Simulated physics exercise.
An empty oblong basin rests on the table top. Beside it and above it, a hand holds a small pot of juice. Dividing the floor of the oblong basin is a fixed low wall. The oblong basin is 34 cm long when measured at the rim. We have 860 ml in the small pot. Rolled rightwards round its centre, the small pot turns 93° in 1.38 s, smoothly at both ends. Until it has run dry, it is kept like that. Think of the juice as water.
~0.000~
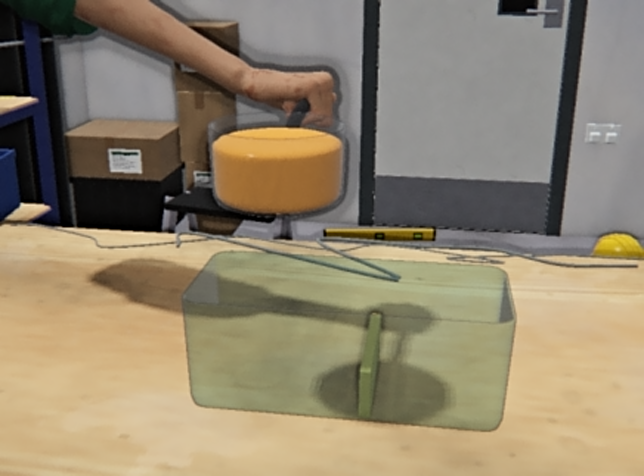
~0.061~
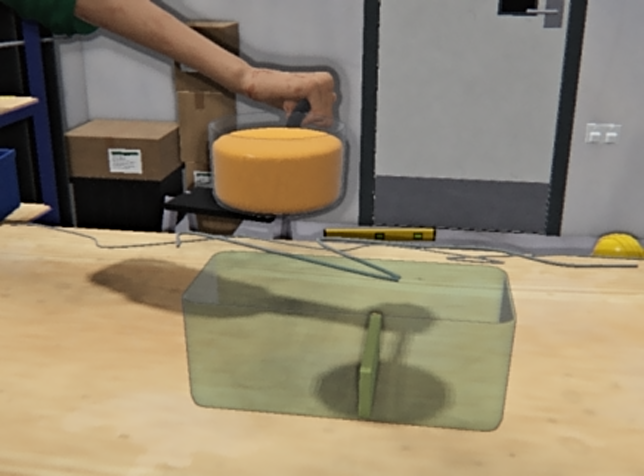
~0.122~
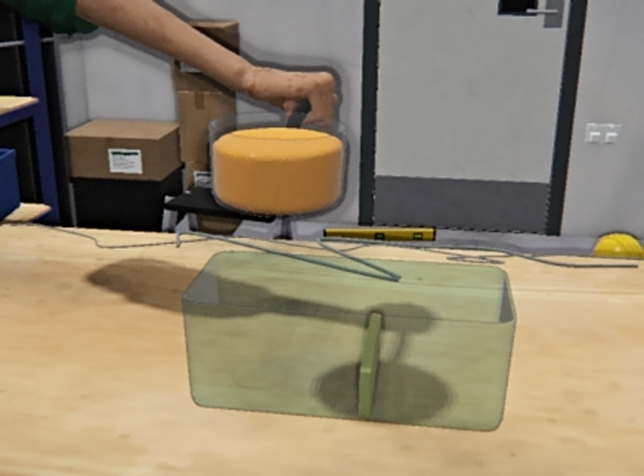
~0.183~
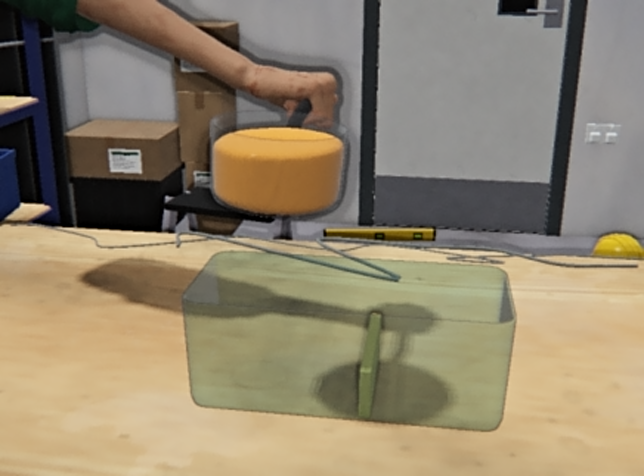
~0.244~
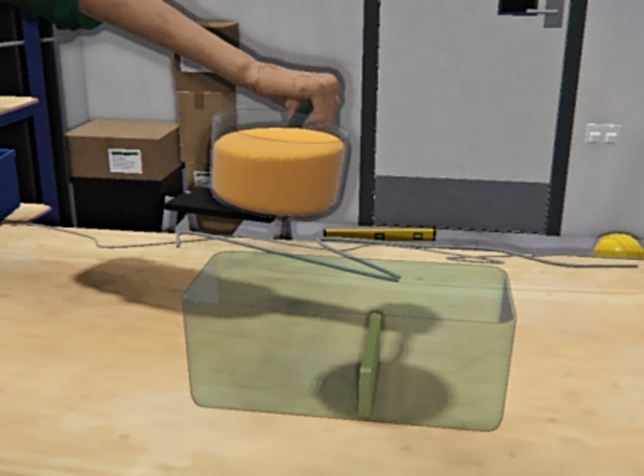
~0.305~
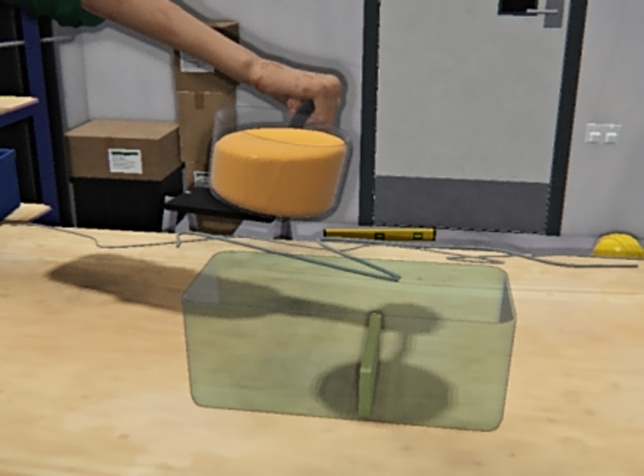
A hand held a small pot of orange juice above an empty, see-through green basin on a wooden table, keeping it level at first, then slowly tilting it slightly to the right.
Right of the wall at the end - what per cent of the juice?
Near 85 per cent.
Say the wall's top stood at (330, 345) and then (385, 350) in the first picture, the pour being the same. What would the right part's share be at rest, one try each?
I'd put it at about 95 per cent for the first and about 75 per cent for the second.
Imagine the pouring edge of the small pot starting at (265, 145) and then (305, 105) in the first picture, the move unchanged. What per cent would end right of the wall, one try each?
In order, 0 and 55 per cent.
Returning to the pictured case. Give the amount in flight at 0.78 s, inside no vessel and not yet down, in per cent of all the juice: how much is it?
Near 22 per cent at that time.
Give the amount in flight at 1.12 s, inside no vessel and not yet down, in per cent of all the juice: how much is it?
12 in a hundred, give or take.
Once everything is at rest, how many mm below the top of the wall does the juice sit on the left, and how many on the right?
Measured: Left around 52 mm, right around 20 mm.
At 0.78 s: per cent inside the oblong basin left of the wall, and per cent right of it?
Lab note: Left near 1, right near 7.
After 0.78 s the tilt is 56° and 71 per cent is still to pour, 1 is left of the wall and 7 right of it.
After 1.12 s the tilt is 85° and 21 per cent is still to pour, 2 is left of the wall and 65 right of it.
After 1.49 s the tilt is 93° and 4 per cent is still to pour, 9 is left of the wall and 85 right of it.
After 1.88 s the tilt is 93° and 1 per cent is still to pour, 13 is left of the wall and 85 right of it.
In the end 14 per cent lies left of the wall, 85 right of it and 0 outside.
